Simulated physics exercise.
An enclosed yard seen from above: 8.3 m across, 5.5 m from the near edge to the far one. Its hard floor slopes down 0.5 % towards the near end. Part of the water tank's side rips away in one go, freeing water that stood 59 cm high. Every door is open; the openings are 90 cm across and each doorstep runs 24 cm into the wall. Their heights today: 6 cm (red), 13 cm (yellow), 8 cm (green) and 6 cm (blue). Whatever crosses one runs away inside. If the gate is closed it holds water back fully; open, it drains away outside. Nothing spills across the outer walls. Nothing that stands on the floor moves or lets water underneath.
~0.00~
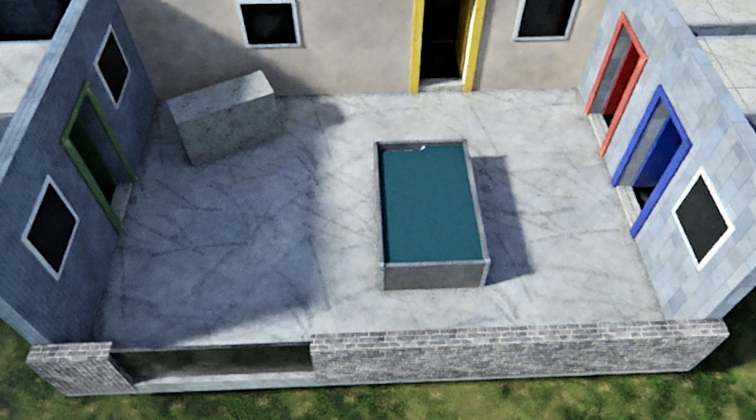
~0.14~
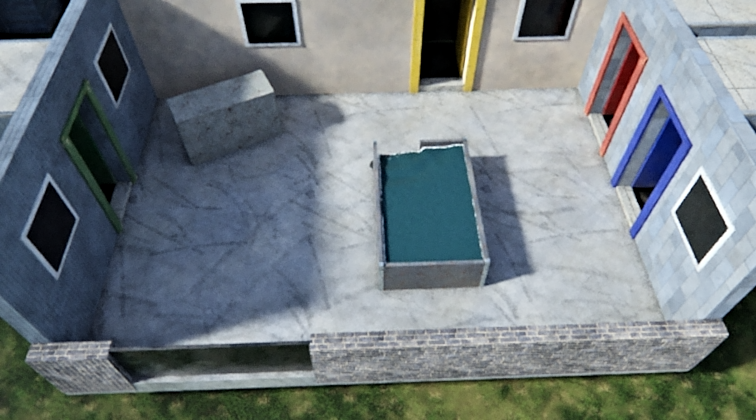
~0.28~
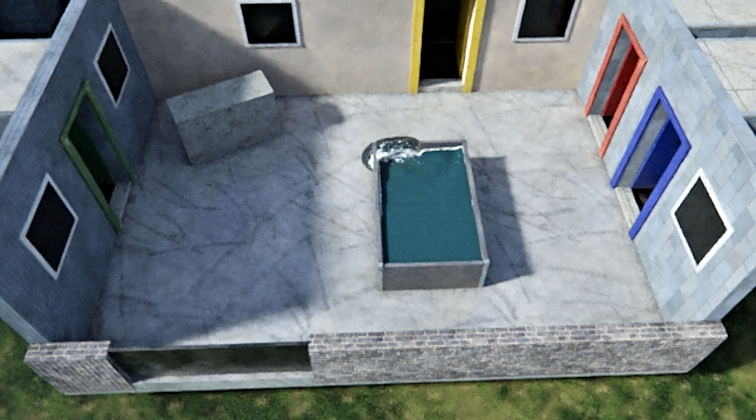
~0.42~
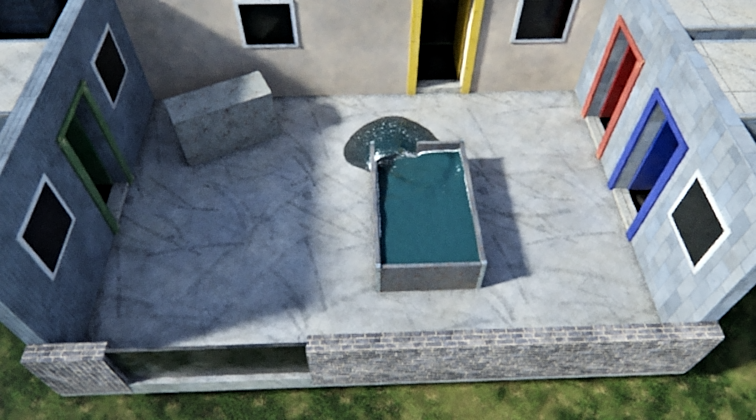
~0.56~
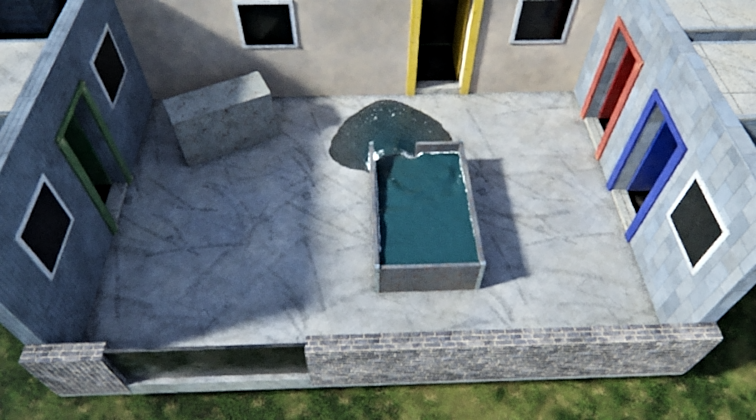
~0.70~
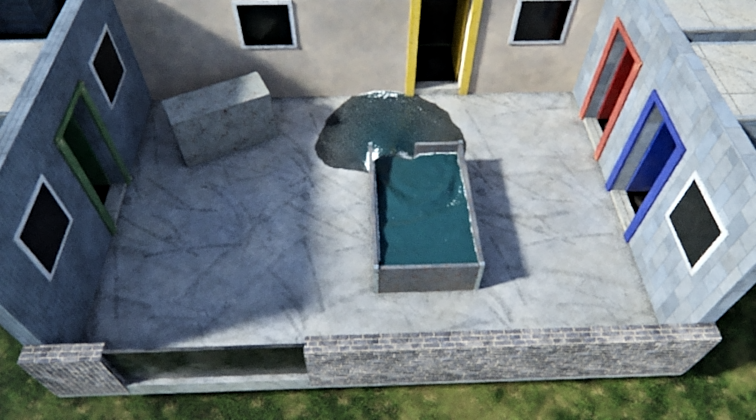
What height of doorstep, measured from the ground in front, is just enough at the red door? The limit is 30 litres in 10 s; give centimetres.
About 6.5 cm.
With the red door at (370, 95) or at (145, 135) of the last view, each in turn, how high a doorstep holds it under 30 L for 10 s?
About 20 and 10.0 cm.
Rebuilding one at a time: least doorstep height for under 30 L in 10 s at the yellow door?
Roughly 13.5 cm at yellow.
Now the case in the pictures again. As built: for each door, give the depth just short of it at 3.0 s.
Depths in cm: Red 4, yellow 17, green 0, blue 0.
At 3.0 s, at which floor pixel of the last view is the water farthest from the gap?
At about (152, 103).
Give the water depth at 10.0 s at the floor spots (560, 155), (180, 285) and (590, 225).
About 4, 3 and 3 cm.
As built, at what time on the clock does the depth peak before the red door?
Near 3.8 s.
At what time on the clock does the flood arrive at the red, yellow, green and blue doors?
Arrival: Red 2.8 s, yellow 0.8 s, green 3.6 s, blue 4.0 s.
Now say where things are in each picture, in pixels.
The water tank at (426, 200) is whole and still, 59 cm deep; the red door at (612, 91) is dry, in the first picture.
The front is at a hidden place, 0.3 m from the gap on the far side; 0.2 m2 of floor is wet, 59 cm left at the back, in the second picture.
The front is at (397, 140), 0.7 m from the gap on the far side; 0.6 m2 of floor is wet, 59 cm left at the back, in the third picture.
The gap is on the far side, the front 1.3 m out at (384, 120); the back of the water tank holds 59 cm, in the fourth picture.
The gap is on the far side, the front 1.8 m out at (379, 104); the back of the water tank holds 59 cm, in the fifth picture.
Water pours out on the far side and has run 2.0 m, to (359, 96); about 4 cm deep outside, 59 cm at the back; 2.5 m in a straight line remain to the red door at (607, 95), in the sixth picture.
After 1.4 s water covers 15 % of the floor, deepest (30 cm) near (388, 166); it has not reached the red door.
After 3.0 s water covers 25 % of the floor, deepest (24 cm) near (271, 119); 4 cm at the red door, 0 litres in over its 6 cm doorstep.
After 10.0 s water covers 90 % of the floor, deepest (10 cm) near (427, 358); 6 cm at the red door, 34 litres in over its 6 cm doorstep.
At the red door as built, the water arrived by 2.9 s and peaked near 10 cm at 3.8 s.
With a doorstep of 5.5 cm, 42 litres would have come in within the 10 s; with 7.5 cm, 16 litres. So under 30 litres takes about 6.5 cm.
